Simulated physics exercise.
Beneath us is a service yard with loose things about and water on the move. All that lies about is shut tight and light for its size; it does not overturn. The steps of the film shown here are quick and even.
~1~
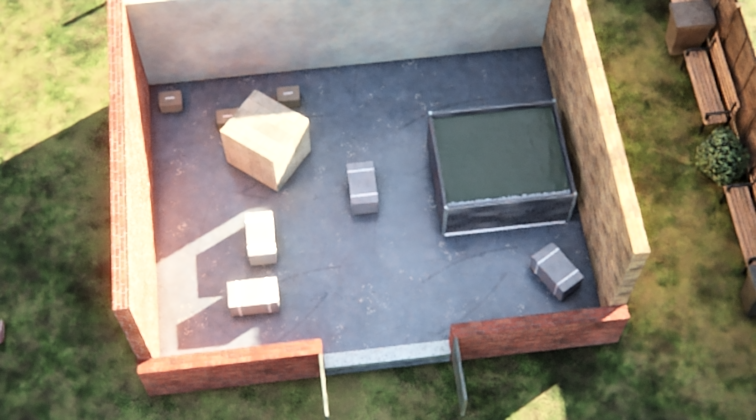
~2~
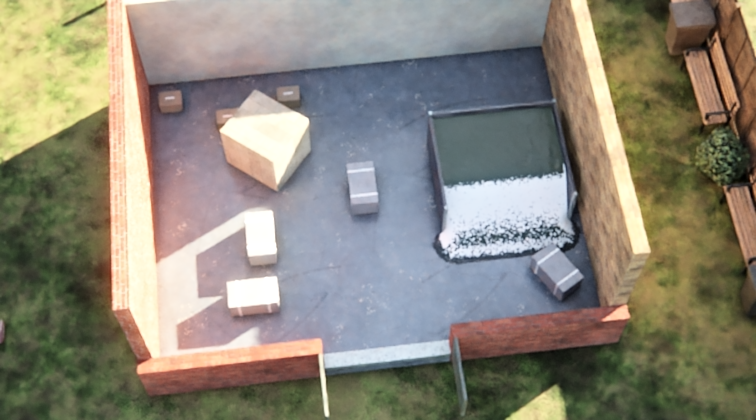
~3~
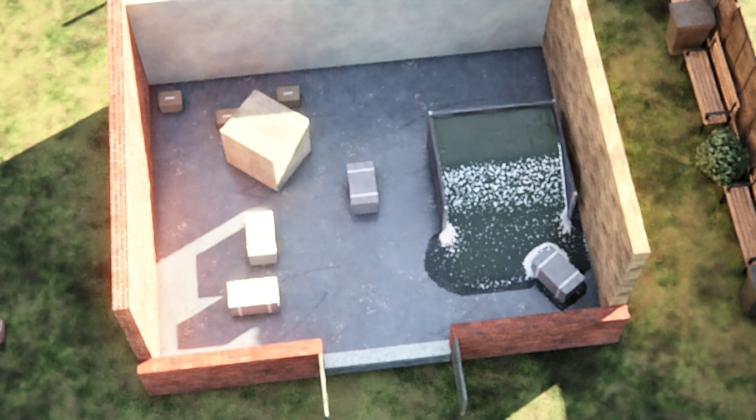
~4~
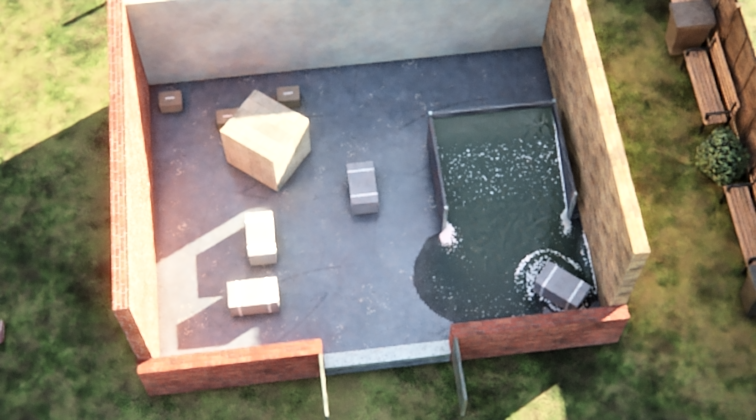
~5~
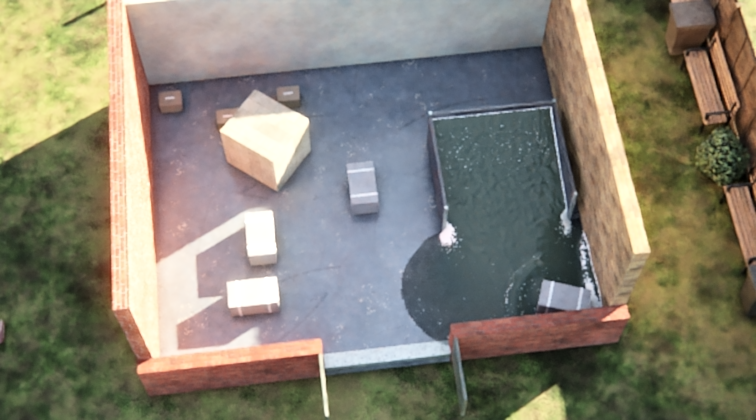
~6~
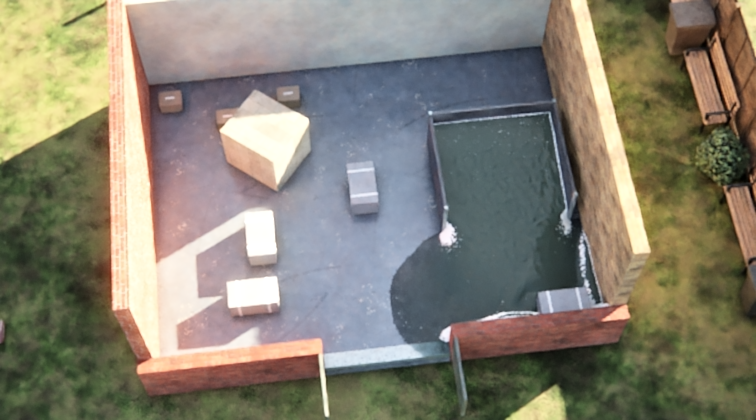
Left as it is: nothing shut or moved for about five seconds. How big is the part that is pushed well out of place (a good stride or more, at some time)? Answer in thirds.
One to two thirds.
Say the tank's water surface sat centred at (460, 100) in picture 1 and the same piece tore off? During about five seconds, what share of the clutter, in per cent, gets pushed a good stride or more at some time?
That comes out at some 30 %.
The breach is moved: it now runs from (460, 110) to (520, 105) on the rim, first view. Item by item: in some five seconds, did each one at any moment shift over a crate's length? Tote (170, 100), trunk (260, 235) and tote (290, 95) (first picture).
Result per item - displaced that far / short of that distance / displaced that far.
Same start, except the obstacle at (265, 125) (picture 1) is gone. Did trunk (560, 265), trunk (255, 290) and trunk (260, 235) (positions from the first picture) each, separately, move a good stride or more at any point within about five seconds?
Outcome in listed order - knocked clear, knocked clear, knocked clear.
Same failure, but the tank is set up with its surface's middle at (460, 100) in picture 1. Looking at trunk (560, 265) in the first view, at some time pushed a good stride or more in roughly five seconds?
That one, I'd say: Made it that far.
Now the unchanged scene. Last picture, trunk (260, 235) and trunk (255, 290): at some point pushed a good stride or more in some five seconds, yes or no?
The first one covered that distance and the second one covered that distance.
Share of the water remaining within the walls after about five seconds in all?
About 82 percent.
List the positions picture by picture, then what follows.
The first picture shows a trunk at (558, 267) rests on the ground; a trunk at (260, 233), on the bottom; 0 of 7 have shifted.
The second picture shows a trunk at (558, 267) rests on the ground; a trunk at (260, 233), on the bottom; 0 of 7 have shifted.
The third picture shows a trunk at (558, 269), on the bottom, close to its start; a trunk at (260, 233) rests on the ground; 0 of 7 have shifted.
The fourth picture shows a trunk at (563, 284) rests on the ground, a stride from its start; a trunk at (260, 233) rests on the ground; 1 of 7 have shifted.
The fifth picture shows a trunk at (565, 297), on the bottom, a stride from its start; a trunk at (260, 233) rests on the ground; 1 of 7 have shifted.
The sixth picture shows a trunk at (565, 302) floats, a stride from its start; a trunk at (260, 233), on the bottom; 1 of 7 have shifted.
A moment on, 1 of 7 are well off their spots; 1 afloat.
Next, 0 of 7 are well off their spots; 1 afloat.
Later, 0 of 7 are well off their spots; 1 afloat.
In the end, 3 of 7 are well off their spots, and 3 have been at some point; 2 afloat.
